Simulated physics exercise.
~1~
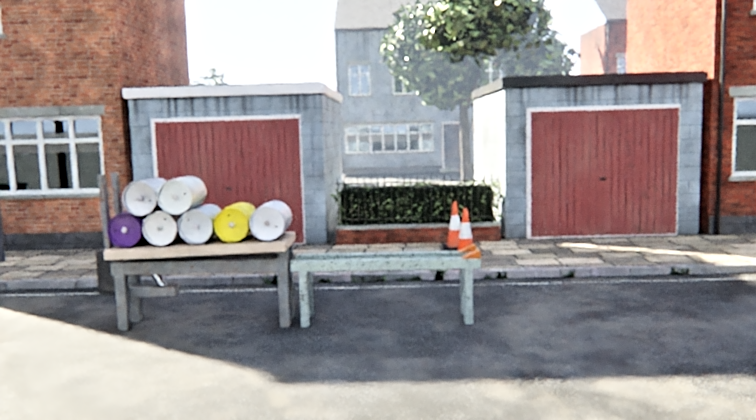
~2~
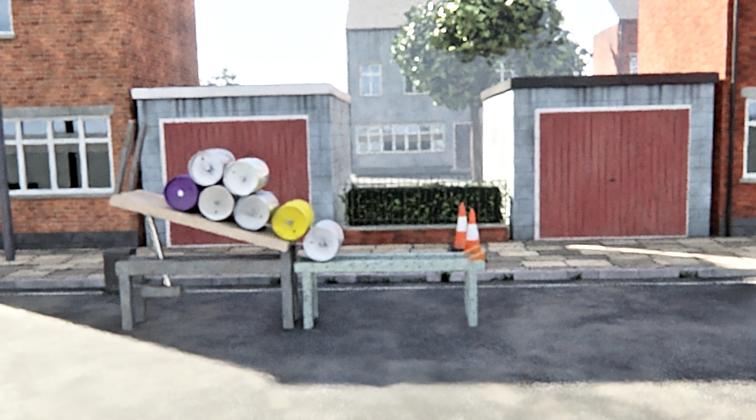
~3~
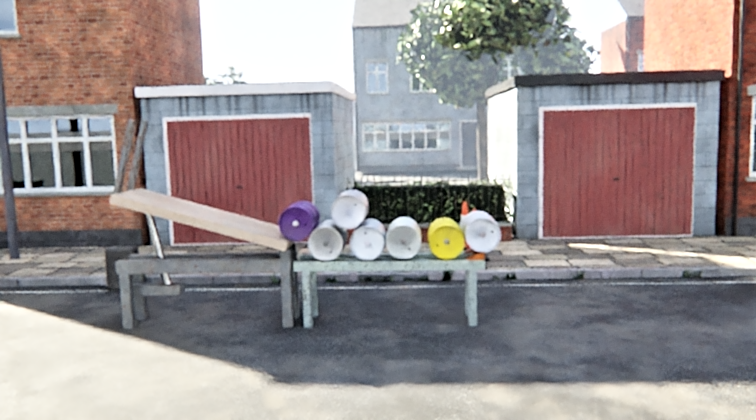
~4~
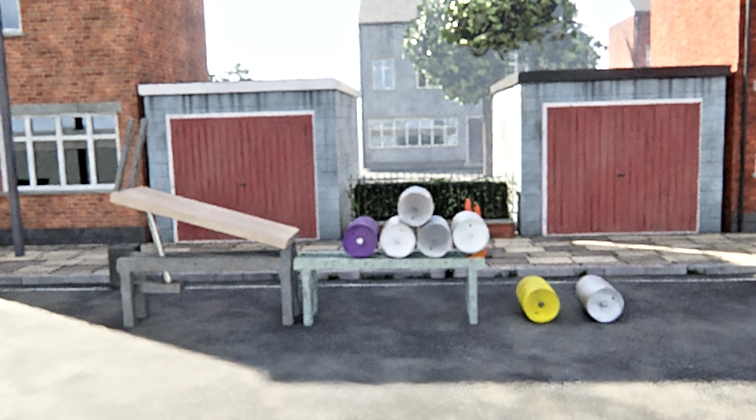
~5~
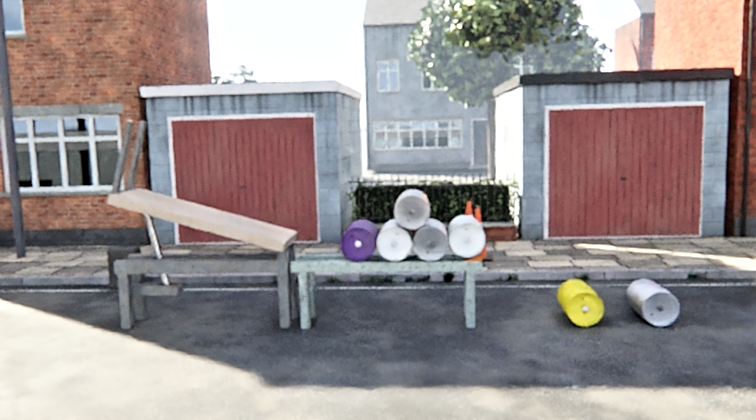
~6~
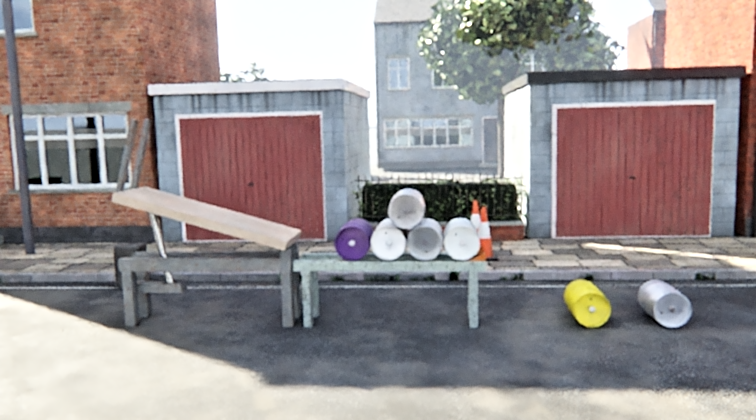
On a street in front of two red garage doors, a wooden deck tilted and seven kegs rolled right onto a level rack, where the yellow one and a white one dropped off the far end while the purple one stayed on.
